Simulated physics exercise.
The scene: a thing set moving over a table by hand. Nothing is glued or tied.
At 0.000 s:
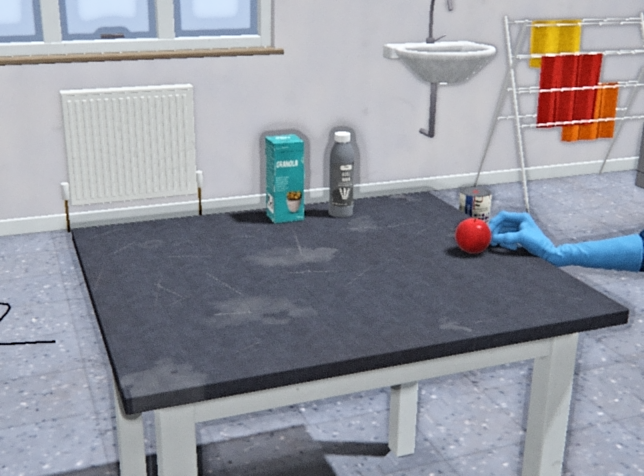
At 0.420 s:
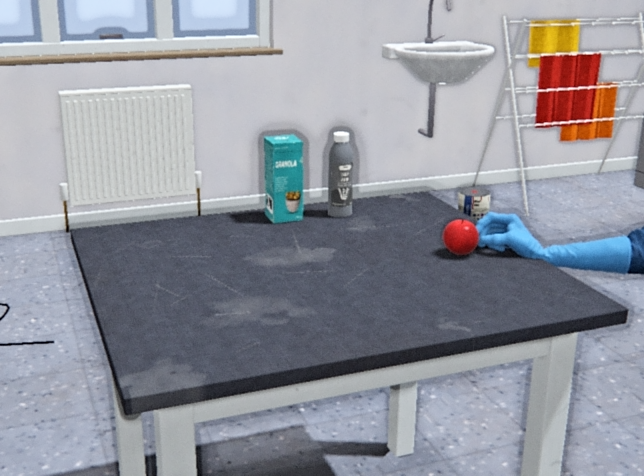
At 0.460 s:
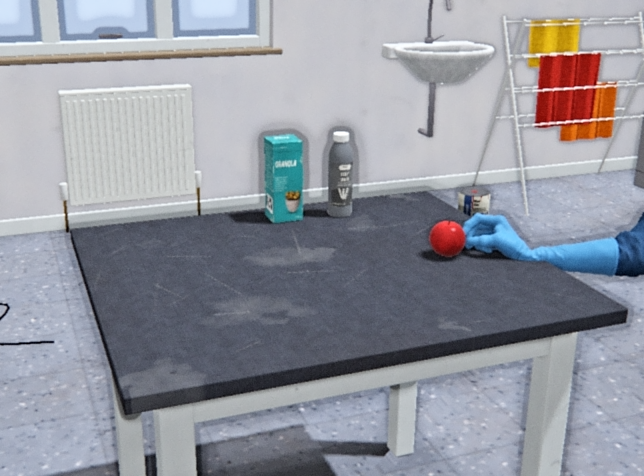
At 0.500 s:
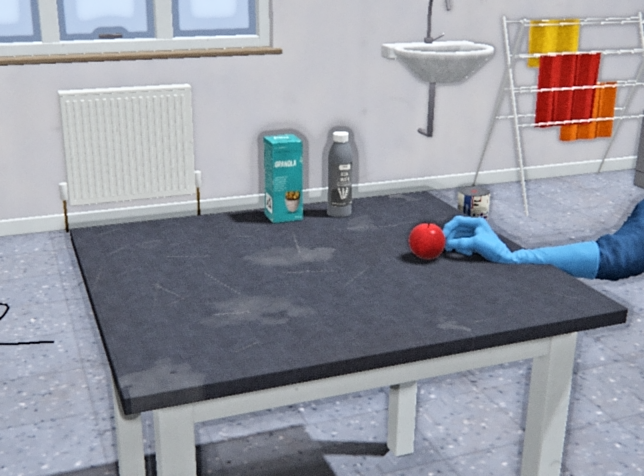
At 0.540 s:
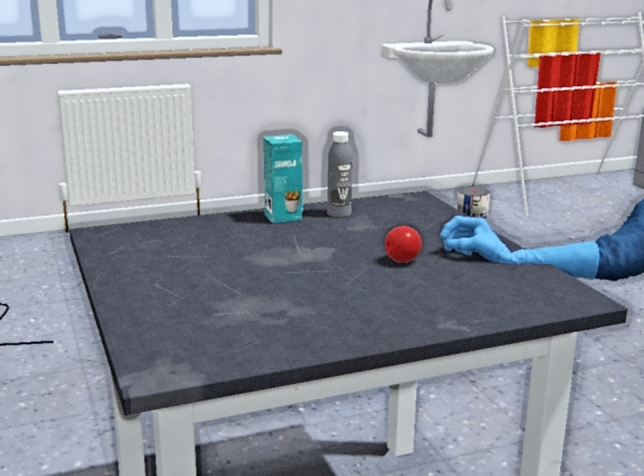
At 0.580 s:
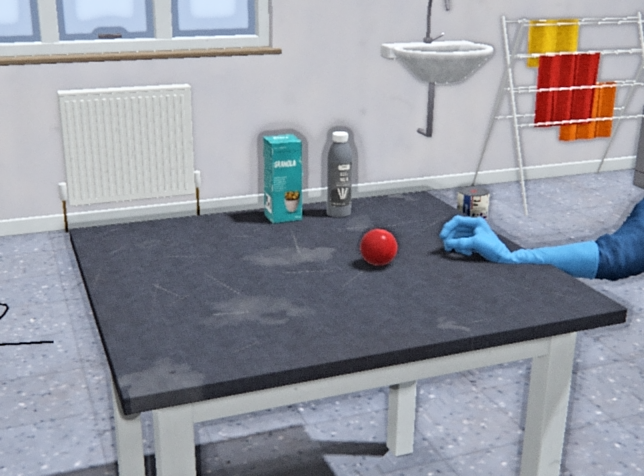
On a dark table, a blue-gloved hand pushes a red apple left and it rolls free.
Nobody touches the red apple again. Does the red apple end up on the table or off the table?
The red apple goes over the edge.
After 0.88 s, red apple rolled well along near (189, 272).
After 1.28 s, red apple now off the table.
By the end (1.6 s), off the table, red apple.
